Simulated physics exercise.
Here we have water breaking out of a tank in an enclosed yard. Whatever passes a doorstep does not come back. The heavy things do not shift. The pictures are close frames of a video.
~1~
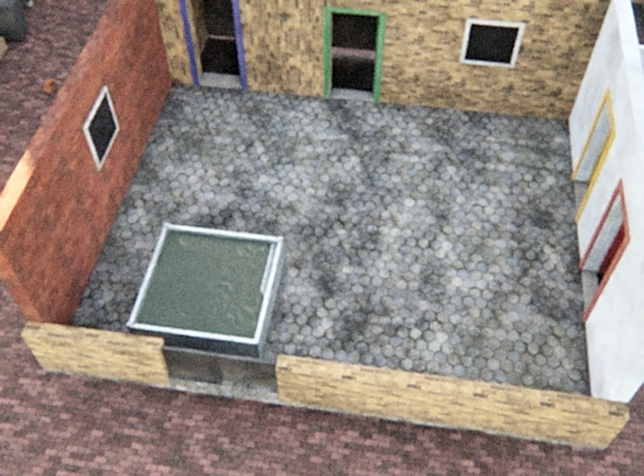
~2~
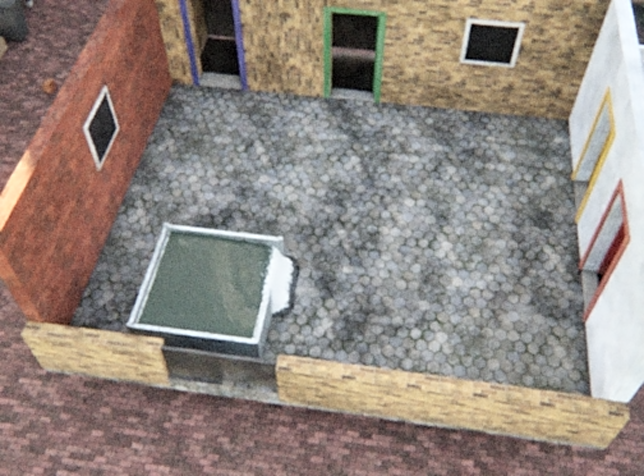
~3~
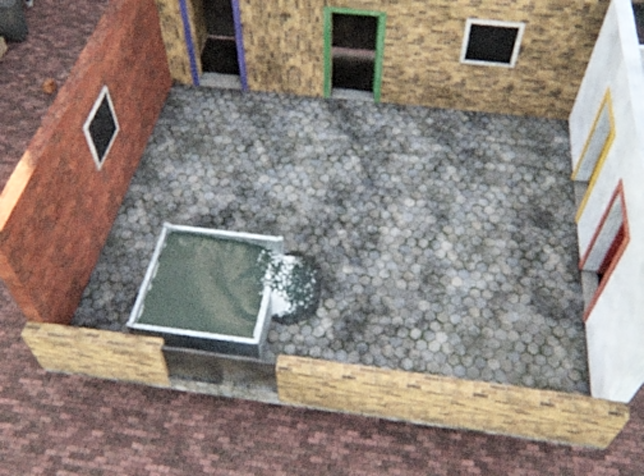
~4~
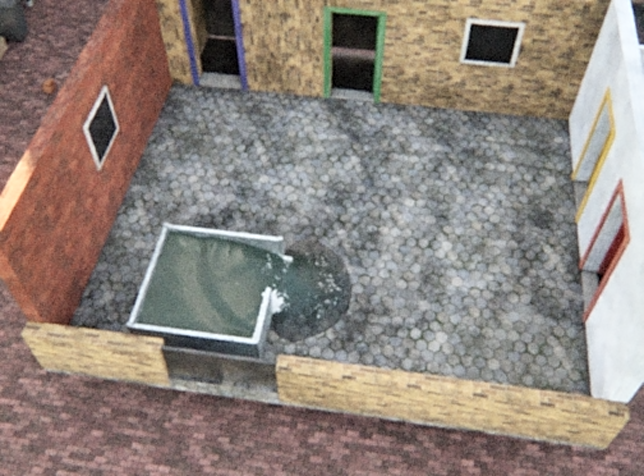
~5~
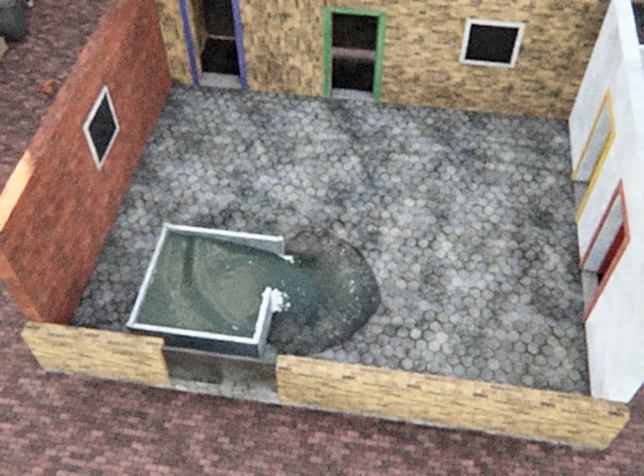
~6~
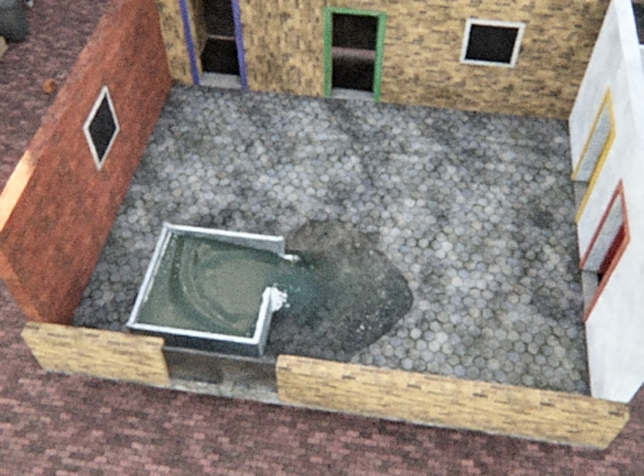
In the video, a square tank of greenish water sits in a walled, stone-paved yard, then white, foaming water bursts from a gap in its right side and spreads rightward across the paving in a widening dark pool.
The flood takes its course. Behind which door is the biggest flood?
The red door.
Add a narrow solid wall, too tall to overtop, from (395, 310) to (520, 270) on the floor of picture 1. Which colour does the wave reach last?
Last comes the blue-painted one.
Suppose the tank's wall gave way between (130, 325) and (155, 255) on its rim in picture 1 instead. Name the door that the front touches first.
First comes the blue one.
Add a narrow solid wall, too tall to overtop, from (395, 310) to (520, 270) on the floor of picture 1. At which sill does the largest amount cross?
I say the yellow door.
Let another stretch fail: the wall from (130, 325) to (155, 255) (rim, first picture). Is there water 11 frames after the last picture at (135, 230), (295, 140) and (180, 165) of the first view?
In that order: Covered, clear, wet.
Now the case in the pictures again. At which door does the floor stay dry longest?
The blue-painted one.
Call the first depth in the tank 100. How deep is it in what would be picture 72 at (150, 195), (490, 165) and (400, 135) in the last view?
In turn 0, 10 and 10 in a hundred.
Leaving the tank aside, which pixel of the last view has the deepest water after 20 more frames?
Near (559, 393).
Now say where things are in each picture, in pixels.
In the first picture, still water in the water tank at (209, 283).
In the second picture, water pours out at (274, 280) and has run to (291, 261).
In the third picture, the front is at (311, 310), out from the gap at (274, 280).
In the fourth picture, the front is at (342, 307), out from the gap at (275, 281).
In the fifth picture, the front is at (374, 289), out from the gap at (274, 280).
In the sixth picture, water pours out at (274, 280) and has run to (407, 296).
A moment on, water covers 20 % of the floor; yellow door not reached, green door not reached, blue door not reached, red door not reached.
Next, water covers 40 % of the floor; yellow door not reached, green door not reached, blue door not reached, red door wet at the sill, nothing in.
Then, water covers 50 % of the floor; yellow door a trickle in, green door not reached, blue door not reached, red door some in.
Later, water covers 55 % of the floor; yellow door some in, green door wet at the sill, nothing in, blue door not reached, red door a lot in.
In the end, water covers 70 % of the floor; yellow door some in, green door wet at the sill, nothing in, blue door wet at the sill, nothing in, red door a lot in; the red door has let in the most.
